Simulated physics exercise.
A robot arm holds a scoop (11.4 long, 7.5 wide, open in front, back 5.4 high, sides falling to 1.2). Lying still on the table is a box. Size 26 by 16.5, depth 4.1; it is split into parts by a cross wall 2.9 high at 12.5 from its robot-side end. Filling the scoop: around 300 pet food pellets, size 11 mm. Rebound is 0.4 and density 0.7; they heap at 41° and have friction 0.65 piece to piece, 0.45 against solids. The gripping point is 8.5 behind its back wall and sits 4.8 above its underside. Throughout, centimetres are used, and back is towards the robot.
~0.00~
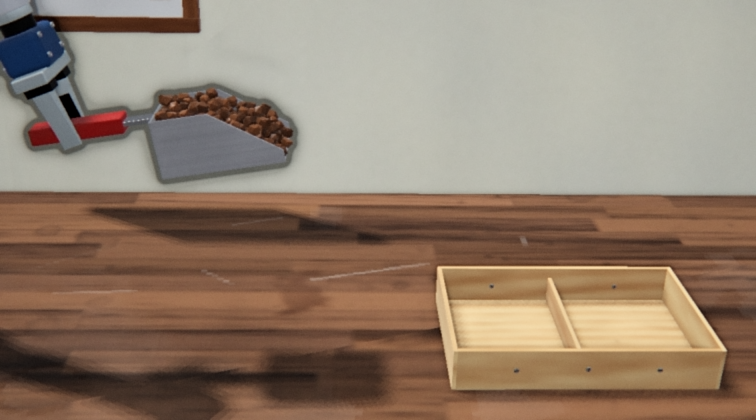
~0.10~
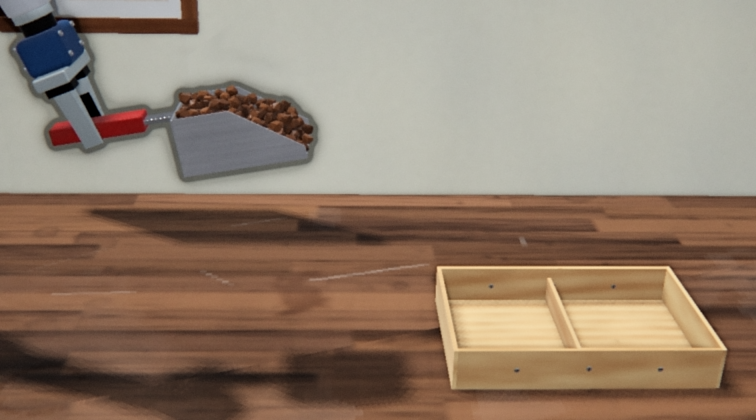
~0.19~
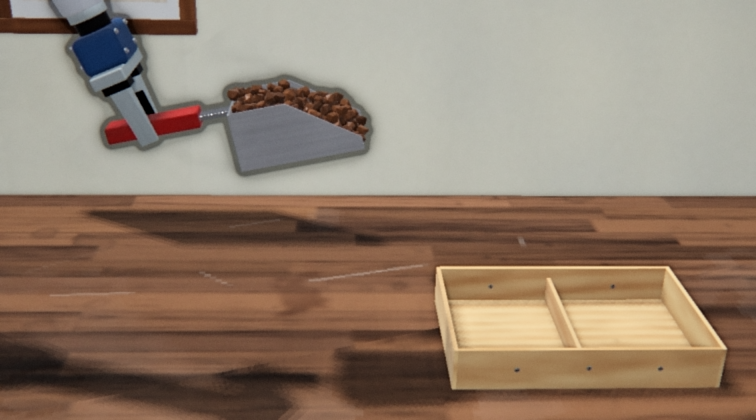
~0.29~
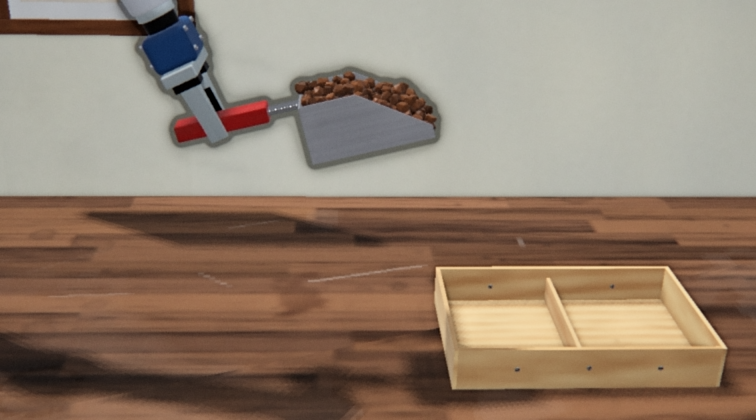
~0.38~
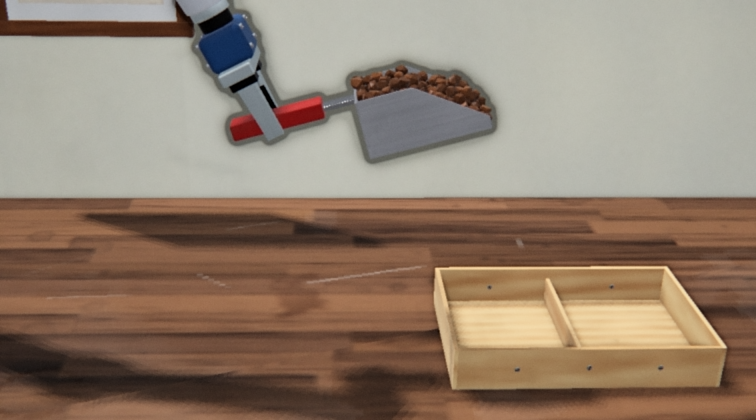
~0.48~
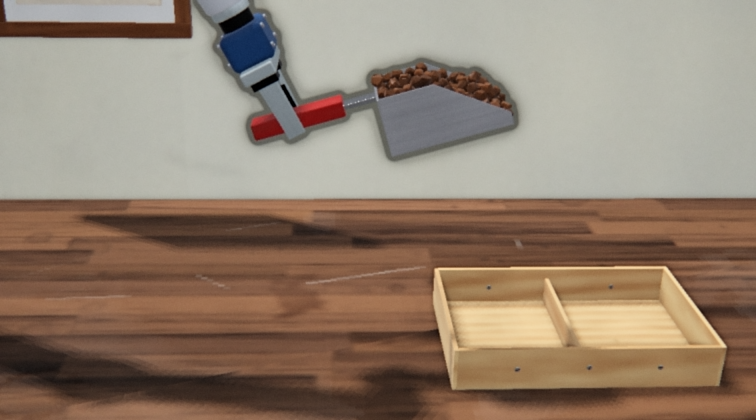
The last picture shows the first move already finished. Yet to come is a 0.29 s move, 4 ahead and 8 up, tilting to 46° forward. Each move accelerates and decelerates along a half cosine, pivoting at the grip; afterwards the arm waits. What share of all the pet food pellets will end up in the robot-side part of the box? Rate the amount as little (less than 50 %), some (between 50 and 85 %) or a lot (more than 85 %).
A lot - more than 85 %.
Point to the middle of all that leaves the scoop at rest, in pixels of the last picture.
I'd point to somewhere near (503, 331).
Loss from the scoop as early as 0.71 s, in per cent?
About 20 per cent so far.
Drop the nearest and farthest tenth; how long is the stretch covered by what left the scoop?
Some 10 cm long.
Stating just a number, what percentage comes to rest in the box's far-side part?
I'd put it at roughly 0 per cent.
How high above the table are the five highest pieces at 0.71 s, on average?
Height: Around 26 cm.
After 0.60 s, tilted 5° forward, highest piece 28 above the table; 305 on the scoop.
After 0.71 s, tilted 40° forward, highest piece 26 above the table; 240 on the scoop, 4 in the robot-side part, 61 in flight or on a rim.
After 0.97 s, tilted 46° forward, highest piece 18 above the table; 225 in the robot-side part, 23 on the scoop, 10 on the table or floor, 47 in flight or on a rim.
After 2.02 s, tilted 46° forward, highest piece 3 above the table; 293 in the robot-side part, 10 on the table or floor, 2 in the far-side part.
At rest, 293 in the robot-side part, 10 on the table or floor, 2 in the far-side part. That is 96 % in the robot-side part of the box.
